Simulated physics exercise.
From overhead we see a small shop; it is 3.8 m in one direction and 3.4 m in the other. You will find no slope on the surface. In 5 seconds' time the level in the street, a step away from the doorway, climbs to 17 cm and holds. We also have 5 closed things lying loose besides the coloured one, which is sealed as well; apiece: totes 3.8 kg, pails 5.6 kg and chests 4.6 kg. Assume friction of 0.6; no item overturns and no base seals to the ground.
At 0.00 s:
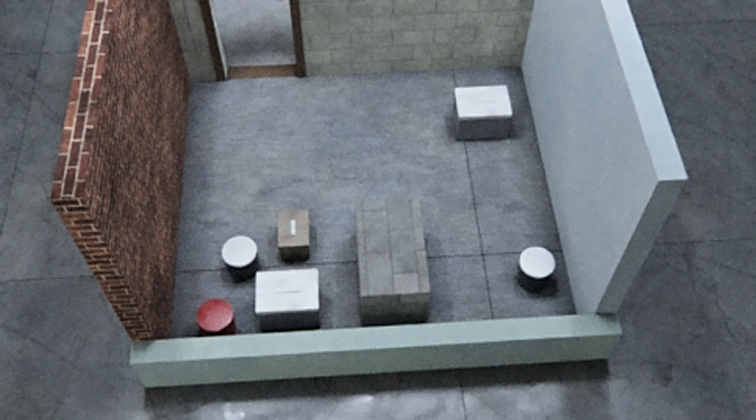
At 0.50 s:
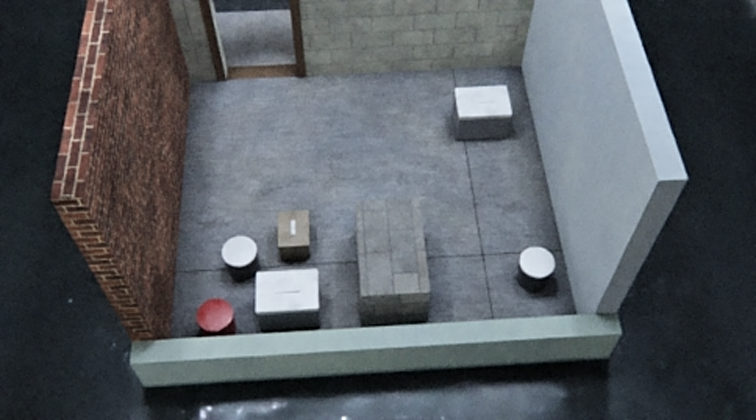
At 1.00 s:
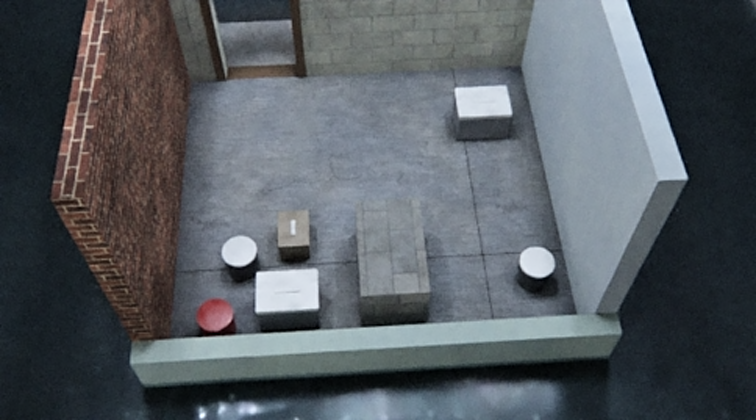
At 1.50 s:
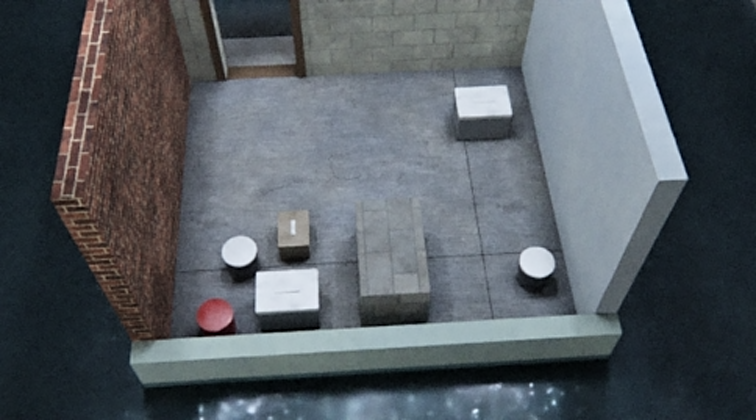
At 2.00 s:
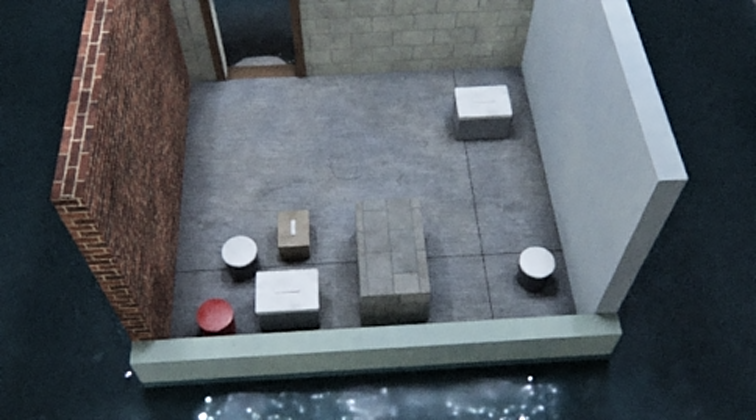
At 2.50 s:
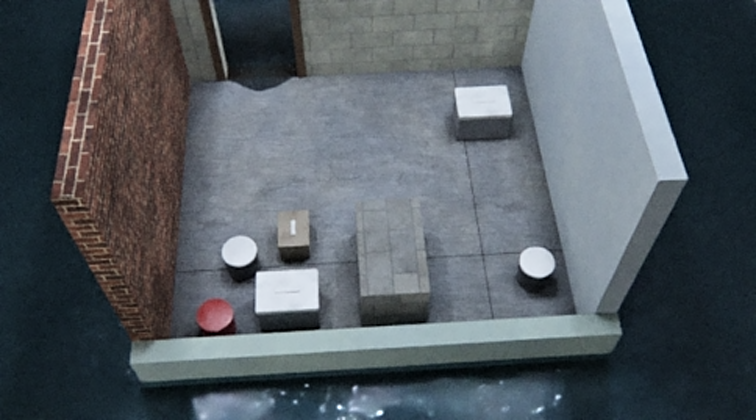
Dark water spreads around a small open-topped room and begins entering through the doorway.
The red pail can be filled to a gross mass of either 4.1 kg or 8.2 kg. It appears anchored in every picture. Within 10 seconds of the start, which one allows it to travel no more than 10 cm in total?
Winning option: None.
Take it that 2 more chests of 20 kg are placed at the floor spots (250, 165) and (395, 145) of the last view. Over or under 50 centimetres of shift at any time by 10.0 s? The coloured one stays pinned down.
In that order: Within it, within it.
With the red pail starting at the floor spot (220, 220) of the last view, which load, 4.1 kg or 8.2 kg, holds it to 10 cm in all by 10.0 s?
Looking at the loads, only the heavier keeps it.
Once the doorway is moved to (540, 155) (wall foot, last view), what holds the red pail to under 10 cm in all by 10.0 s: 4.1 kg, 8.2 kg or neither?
Under that setup, the light option succeeds.
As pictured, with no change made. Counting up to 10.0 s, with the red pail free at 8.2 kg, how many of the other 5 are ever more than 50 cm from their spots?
It works out to 1.
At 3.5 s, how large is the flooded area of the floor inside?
Wet area: Approx. 1.5 m2.
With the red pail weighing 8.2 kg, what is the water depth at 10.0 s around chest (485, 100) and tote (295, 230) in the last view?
1 and 9 cm.
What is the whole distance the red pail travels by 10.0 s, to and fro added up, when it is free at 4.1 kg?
Total path: Approx. 80 cm.
After 3.5 s the red pail would be 0 cm from its start with 4.1 kg and 0 cm from its start with 8.2 kg; 0 cm of water round it then.
After 4.5 s the red pail would be 0 cm from its start with 4.1 kg and 0 cm from its start with 8.2 kg; 0 cm of water round it then.
After 7.0 s the red pail would be 7 cm from its start with 4.1 kg and 0 cm from its start with 8.2 kg; 6 cm of water round it then.
After 10.0 s the red pail would be 20 cm from its start with 4.1 kg and 36 cm from its start with 8.2 kg; 10 cm of water round it then.
